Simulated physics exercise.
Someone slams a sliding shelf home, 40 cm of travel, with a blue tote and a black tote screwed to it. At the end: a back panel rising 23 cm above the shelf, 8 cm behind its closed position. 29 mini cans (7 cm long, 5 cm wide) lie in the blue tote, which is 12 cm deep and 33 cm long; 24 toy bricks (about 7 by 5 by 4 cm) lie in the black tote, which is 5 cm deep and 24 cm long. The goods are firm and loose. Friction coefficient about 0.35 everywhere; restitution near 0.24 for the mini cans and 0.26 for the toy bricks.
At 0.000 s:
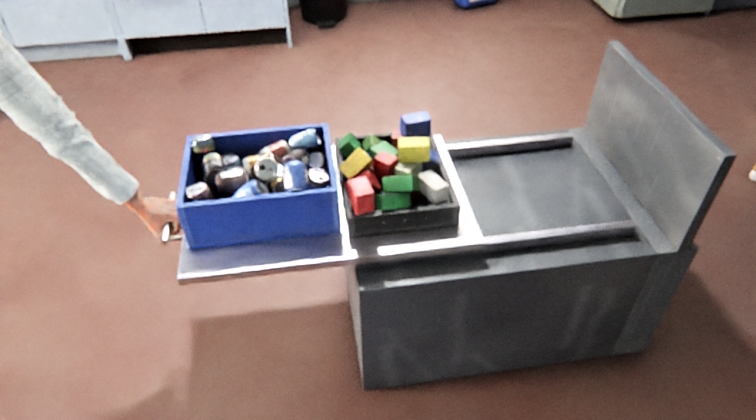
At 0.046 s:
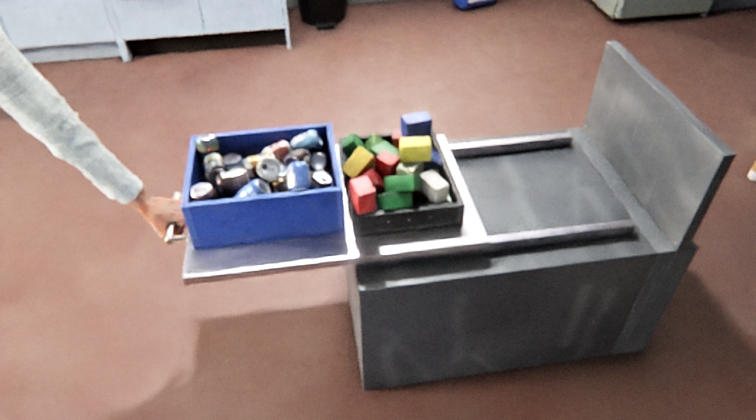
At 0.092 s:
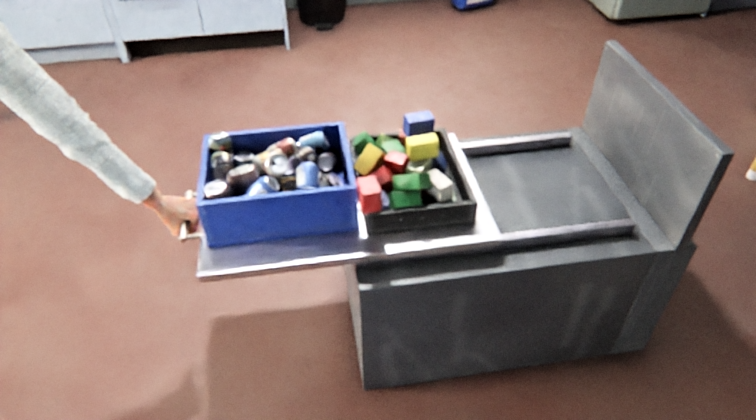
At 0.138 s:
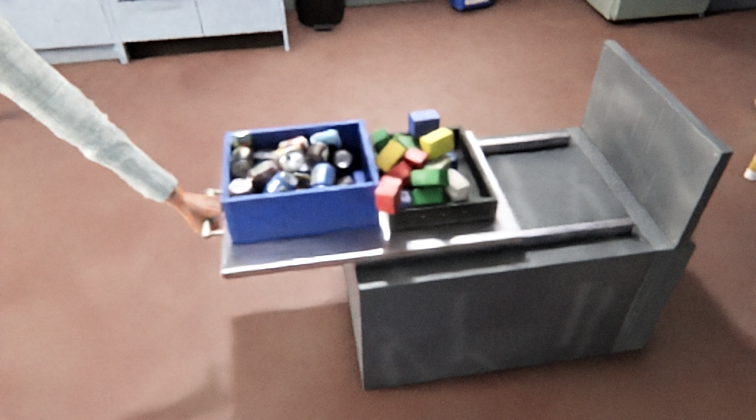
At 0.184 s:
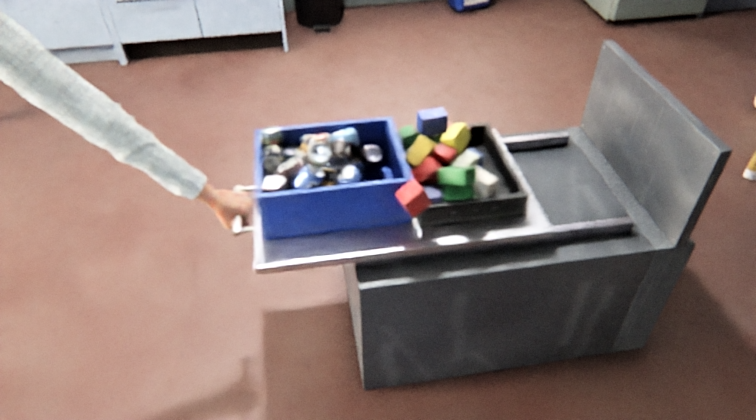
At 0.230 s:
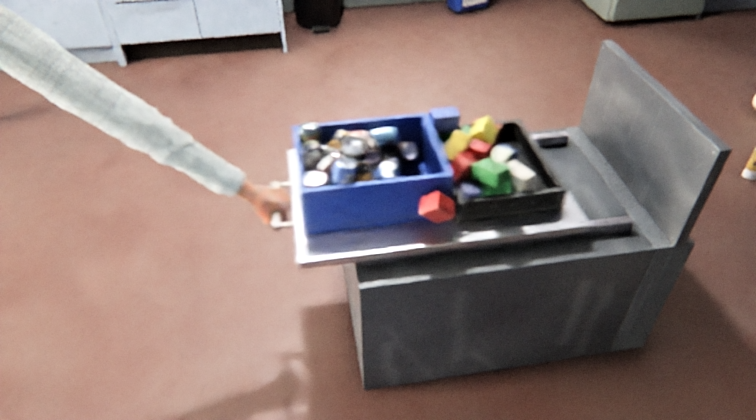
The clip opens on a hand gripping the left end of a shelf carrying a blue tote of small cans and a black tote of colourful toy bricks. The hand pushes the shelf rightward, toward the upright grey panel, the bricks shift, and one red brick leaves the black tote near the blue tote's corner.
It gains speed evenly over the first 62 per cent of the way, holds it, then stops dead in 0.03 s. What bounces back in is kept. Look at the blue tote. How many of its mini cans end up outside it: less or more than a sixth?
It sheds less than a sixth of them.
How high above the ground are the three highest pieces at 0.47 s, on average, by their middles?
About 70 cm.
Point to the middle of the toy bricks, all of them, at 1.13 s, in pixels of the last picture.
At about (567, 165).
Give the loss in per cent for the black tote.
About: Black tote 35 per cent.
After 0.27 s, the shelf hits its stop.
After 0.35 s, 0 of 29 out of the blue tote and 1 of 24 out of the black tote.
After 0.47 s, 1 of 29 out of the blue tote and 5 of 24 out of the black tote.
After 0.69 s, 1 of 29 out of the blue tote and 8 of 24 out of the black tote.
Outcome (at 1.13 s), 2 of 29 out of the blue tote and 8 of 24 out of the black tote. Asked share, 2 of 29, 7 per cent.
